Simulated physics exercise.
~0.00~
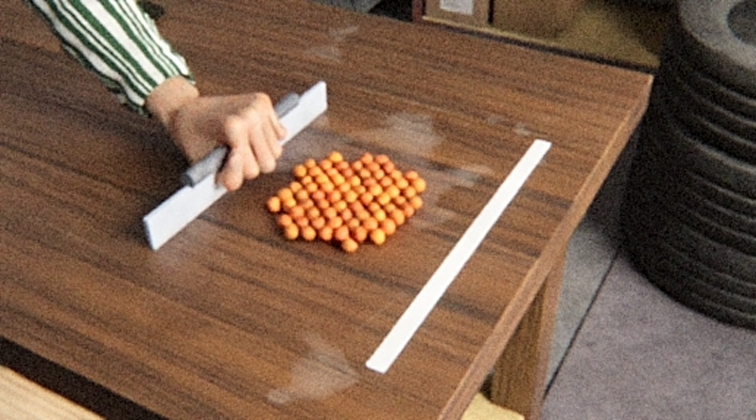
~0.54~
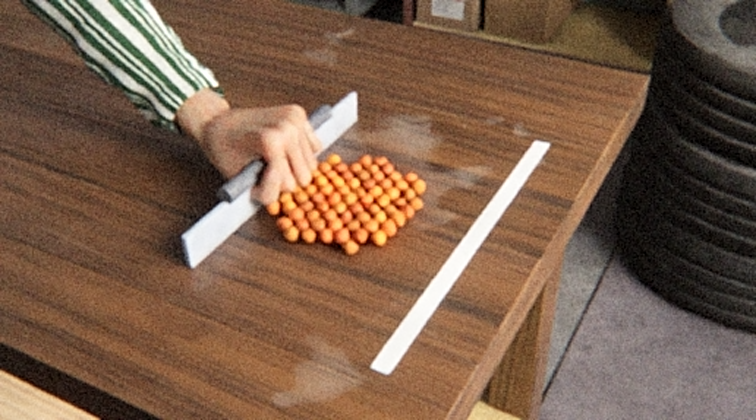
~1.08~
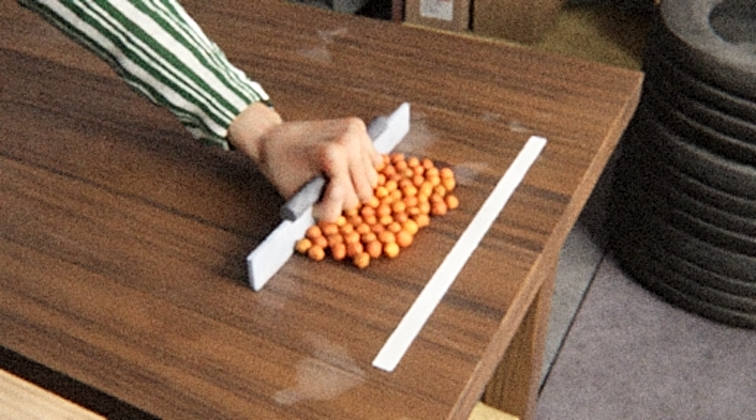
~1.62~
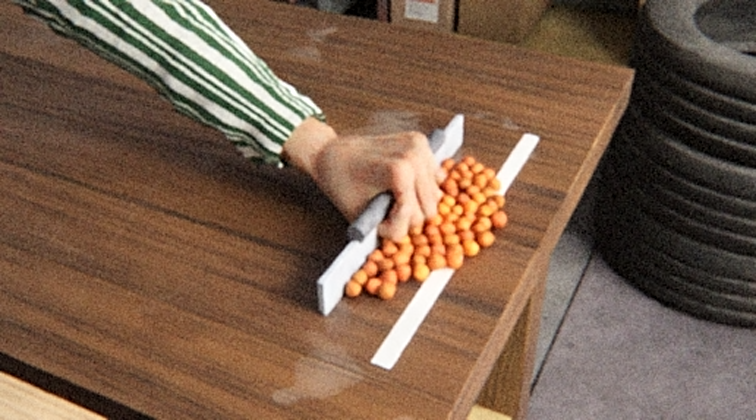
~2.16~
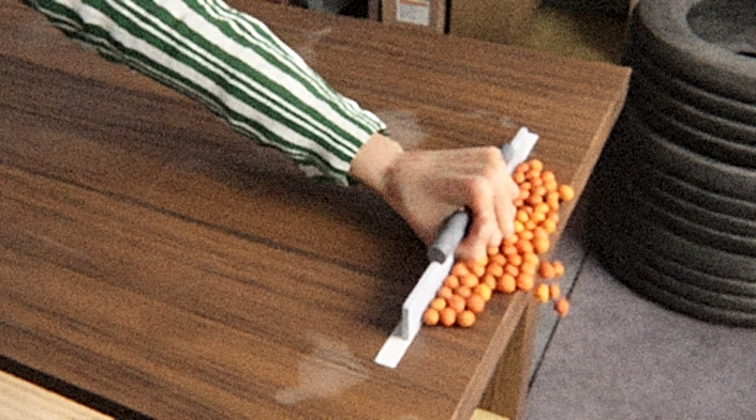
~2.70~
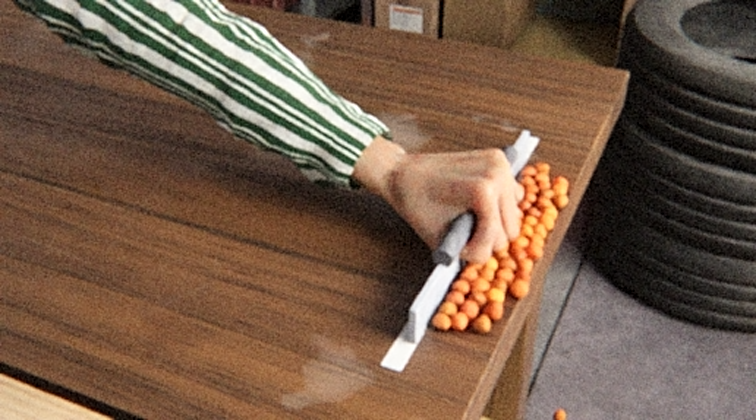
Hand with scraper pushing a patch of small orange balls across a wooden table, stopping at white tape as a few fall off.
